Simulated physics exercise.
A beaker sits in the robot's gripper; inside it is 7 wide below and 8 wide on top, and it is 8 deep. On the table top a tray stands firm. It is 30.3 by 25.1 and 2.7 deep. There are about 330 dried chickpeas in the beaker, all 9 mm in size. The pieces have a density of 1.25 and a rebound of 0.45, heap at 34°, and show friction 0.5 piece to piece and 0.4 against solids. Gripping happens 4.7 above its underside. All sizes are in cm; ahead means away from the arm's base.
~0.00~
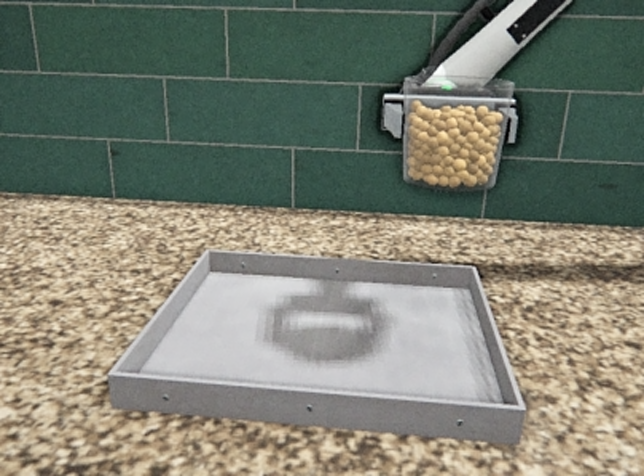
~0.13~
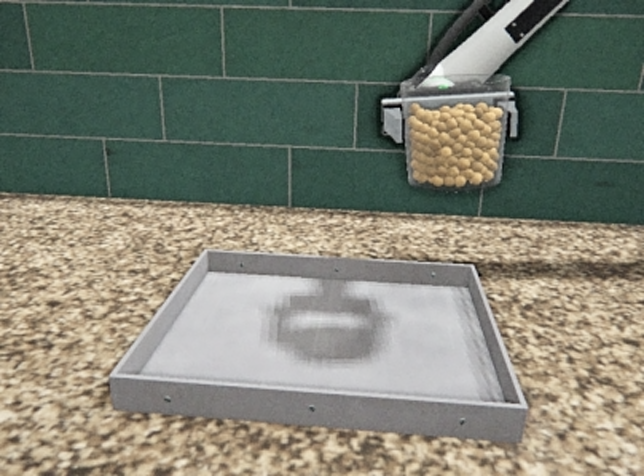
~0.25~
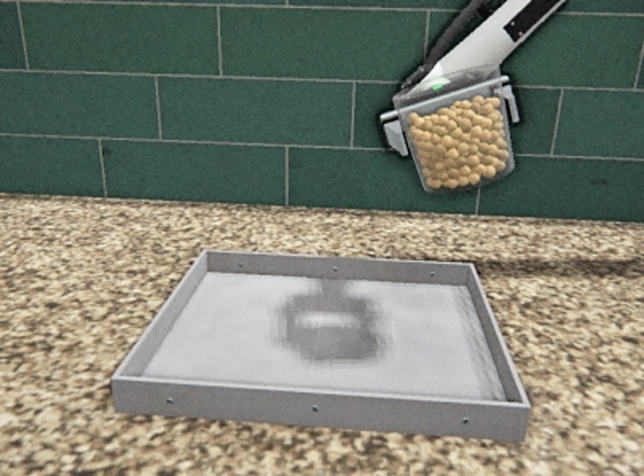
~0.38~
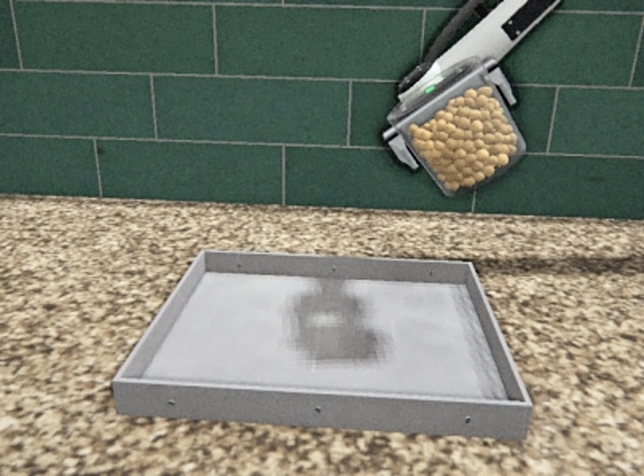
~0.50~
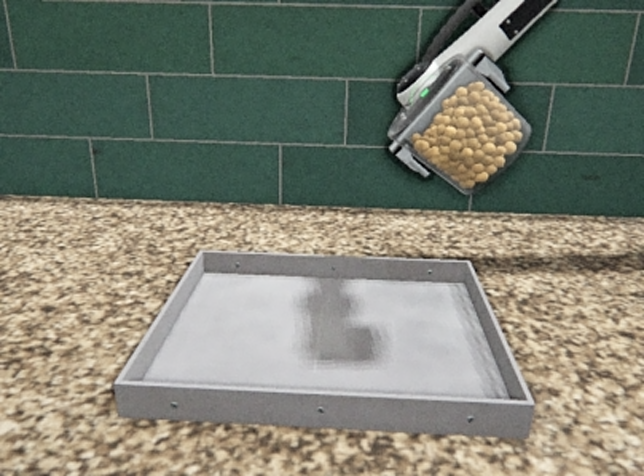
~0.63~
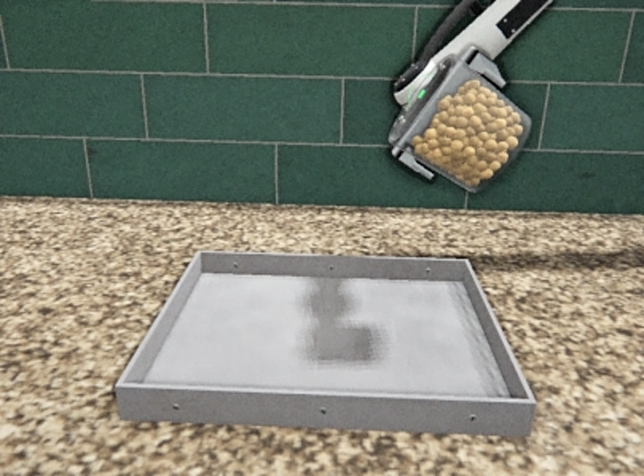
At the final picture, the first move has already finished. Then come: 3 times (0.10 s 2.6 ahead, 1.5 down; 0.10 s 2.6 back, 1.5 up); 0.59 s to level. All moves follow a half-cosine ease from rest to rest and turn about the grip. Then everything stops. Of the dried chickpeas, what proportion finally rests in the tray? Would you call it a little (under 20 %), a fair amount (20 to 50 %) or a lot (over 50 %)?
I would call it a little, under 20 %.
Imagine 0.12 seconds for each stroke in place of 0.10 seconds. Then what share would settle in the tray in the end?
Then about 5 per cent.
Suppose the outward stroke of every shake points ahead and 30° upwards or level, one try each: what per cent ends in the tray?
First try about 40 %, second try about 25 %.
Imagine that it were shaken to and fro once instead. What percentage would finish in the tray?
It would come to about 5 %.
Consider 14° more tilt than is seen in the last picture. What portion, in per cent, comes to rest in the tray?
Close to 30 in a hundred, I'd say.
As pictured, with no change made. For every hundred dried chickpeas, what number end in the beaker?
Around 90 per cent.
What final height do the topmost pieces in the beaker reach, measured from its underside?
I'd say near 8.0 cm from the bottom.
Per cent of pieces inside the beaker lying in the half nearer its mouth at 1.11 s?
Close to 35 in a hundred.
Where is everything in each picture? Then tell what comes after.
The first picture shows beaker middle at (453, 134), level; upper third of the load around (453, 123), from x 410 to 495, top at y 105; 333 in the beaker.
The second picture shows beaker middle at (454, 133), tilted 5° forward; upper third of the load around (455, 123), from x 415 to 495, top at y 110.
The third picture shows beaker middle at (457, 133), tilted 20° forward; upper third of the load around (465, 122), from x 415 to 505, top at y 100.
The fourth picture shows beaker middle at (459, 131), tilted 37° forward; upper third of the load around (470, 120), from x 415 to 510, top at y 90.
The fifth picture shows beaker middle at (461, 129), tilted 52° forward; upper third of the load around (477, 116), from x 415 to 515, top at y 85.
The sixth picture shows beaker middle at (461, 128), tilted 57° forward; upper third of the load around (478, 113), from x 420 to 515, top at y 85; 333 in the beaker.
After 1.11 s, tilted 57° forward, highest piece 21 above the table; 308 in the beaker, 18 in the tray, 7 in flight or on a rim.
After 1.58 s, tilted 20° forward, highest piece 23 above the table; 299 in the beaker, 34 in the tray.
After 2.02 s, level, highest piece 24 above the table; 299 in the beaker, 34 in the tray.
After 3.07 s, level, highest piece 24 above the table; 299 in the beaker, 34 in the tray.
At rest, 299 in the beaker, 34 in the tray. That is 10 % in the tray.
